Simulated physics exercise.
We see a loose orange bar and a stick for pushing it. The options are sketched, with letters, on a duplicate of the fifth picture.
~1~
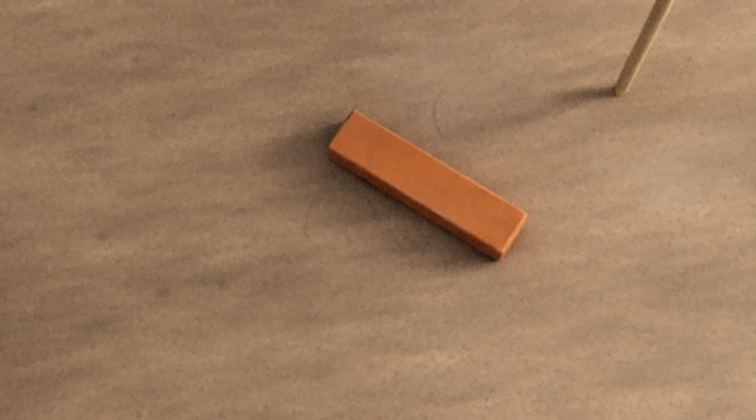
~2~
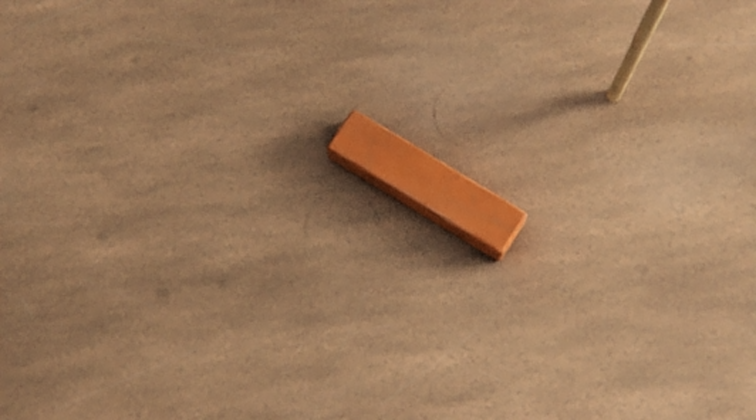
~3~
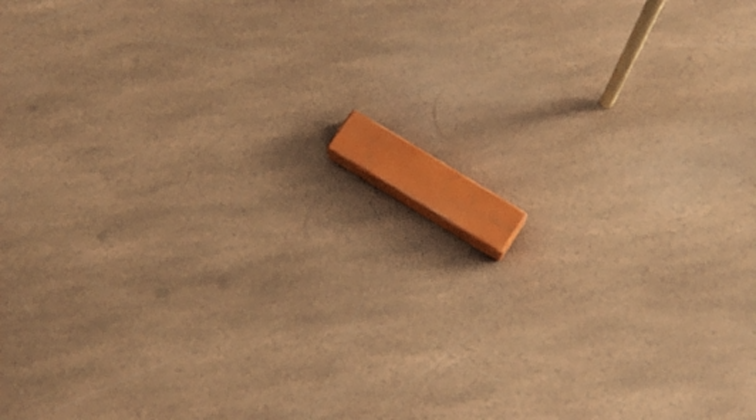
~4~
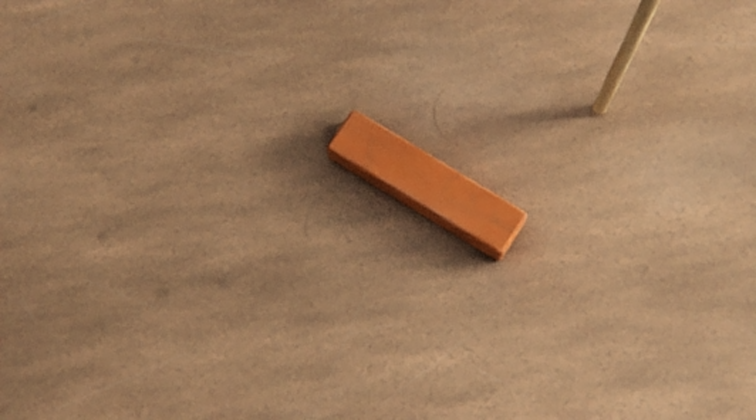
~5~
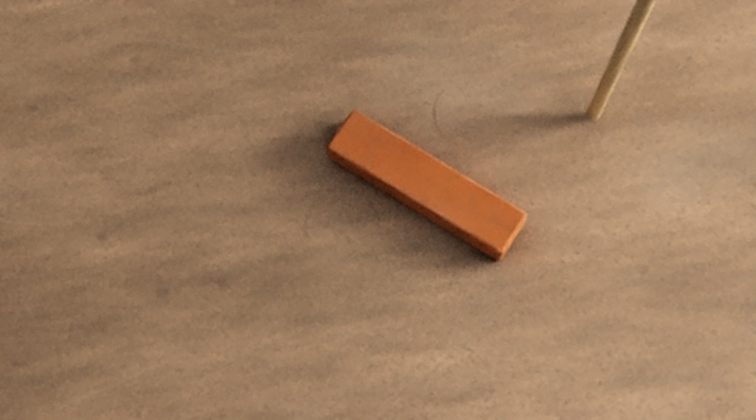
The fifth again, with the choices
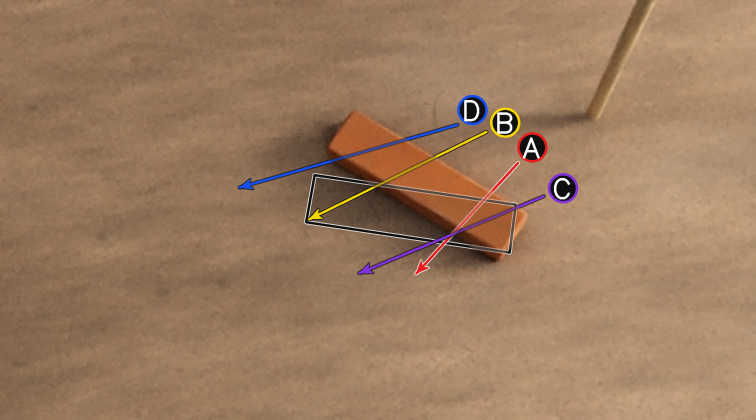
At first, an orange bar lies at a slant on a brown, mottled surface, with a thin stick reaching in from the upper right. The stick's tip then moves slowly a short way down and to the left, drawing somewhat nearer the bar without touching it, while the bar stays still.
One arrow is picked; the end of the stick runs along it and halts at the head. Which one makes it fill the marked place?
Stroke D puts it in the outline.
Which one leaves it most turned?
That is C.
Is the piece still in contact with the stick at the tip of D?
No.
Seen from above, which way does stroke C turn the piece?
Clockwise.
On the marked copy, A from (518, 163) to (416, 274); B from (486, 132) to (309, 219); C from (544, 196) to (359, 273); D from (458, 125) to (239, 188).
Taking D. A third of the way, foot of the stick (380, 148), piece (419, 187).
Two thirds of the way, foot of the stick (301, 170), piece (412, 203).
When it is over, foot of the stick (240, 188), piece (412, 203); it fills the outline.
As for the rest, A leaves the piece out of the outline, at (373, 219); B leaves the piece out of the outline, at (402, 231); C leaves the piece out of the outline, at (335, 218).
